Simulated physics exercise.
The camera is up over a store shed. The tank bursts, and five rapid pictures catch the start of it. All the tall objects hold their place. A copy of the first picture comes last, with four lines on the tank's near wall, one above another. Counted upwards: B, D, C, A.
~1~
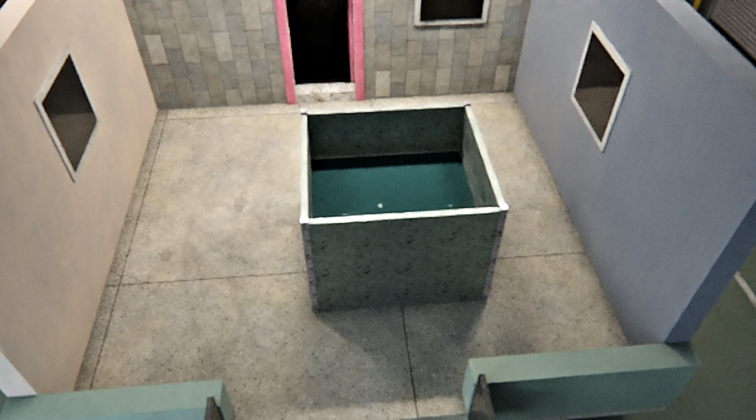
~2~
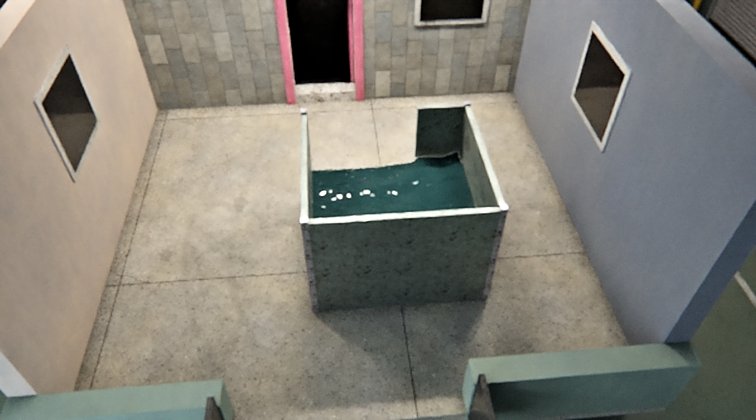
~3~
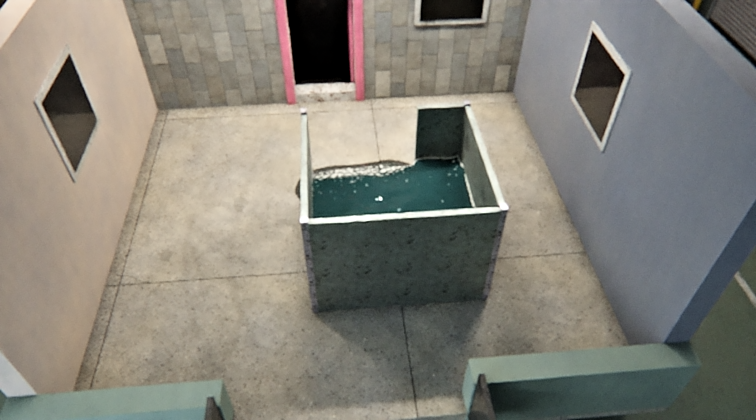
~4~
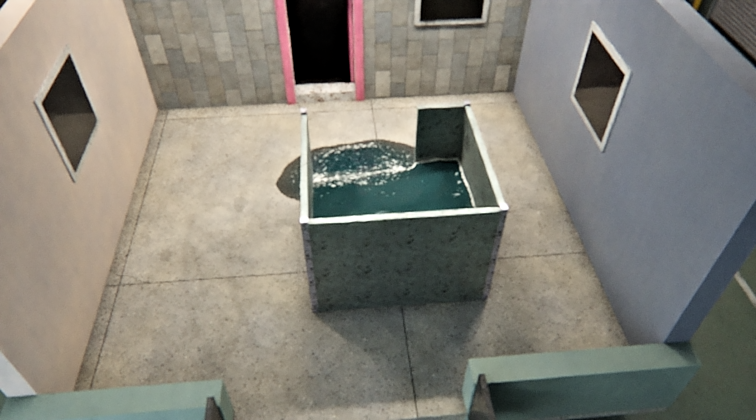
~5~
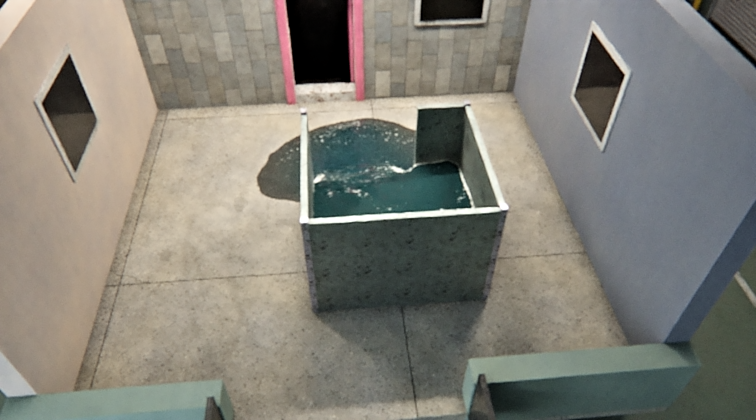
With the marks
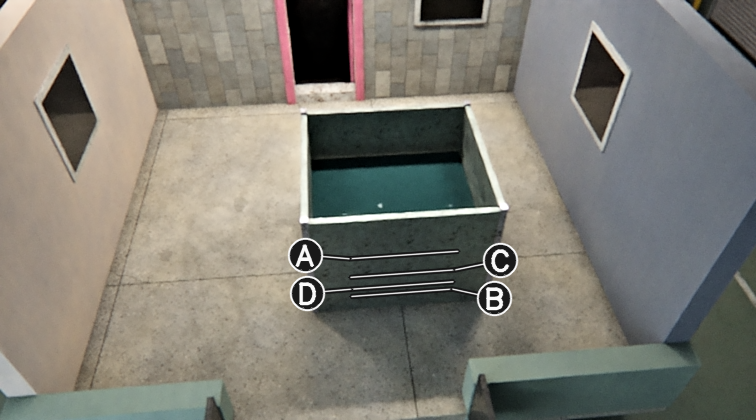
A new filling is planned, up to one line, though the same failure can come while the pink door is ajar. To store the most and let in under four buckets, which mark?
Choose D.
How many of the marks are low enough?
Two of the four.
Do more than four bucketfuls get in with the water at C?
Yes, that goes wrong.
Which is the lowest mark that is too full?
C.
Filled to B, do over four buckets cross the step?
No, not at all.
On the marked copy, A at (404, 255); B at (402, 292); C at (403, 273); D at (402, 285); from the bottom up B, D, C, A.
If A is chosen, dozens of bucketfuls pour in.
If B is chosen, nothing gets over.
If C is chosen, about 11 bucketfuls get in.
If D is chosen, a bucket or two gets in.
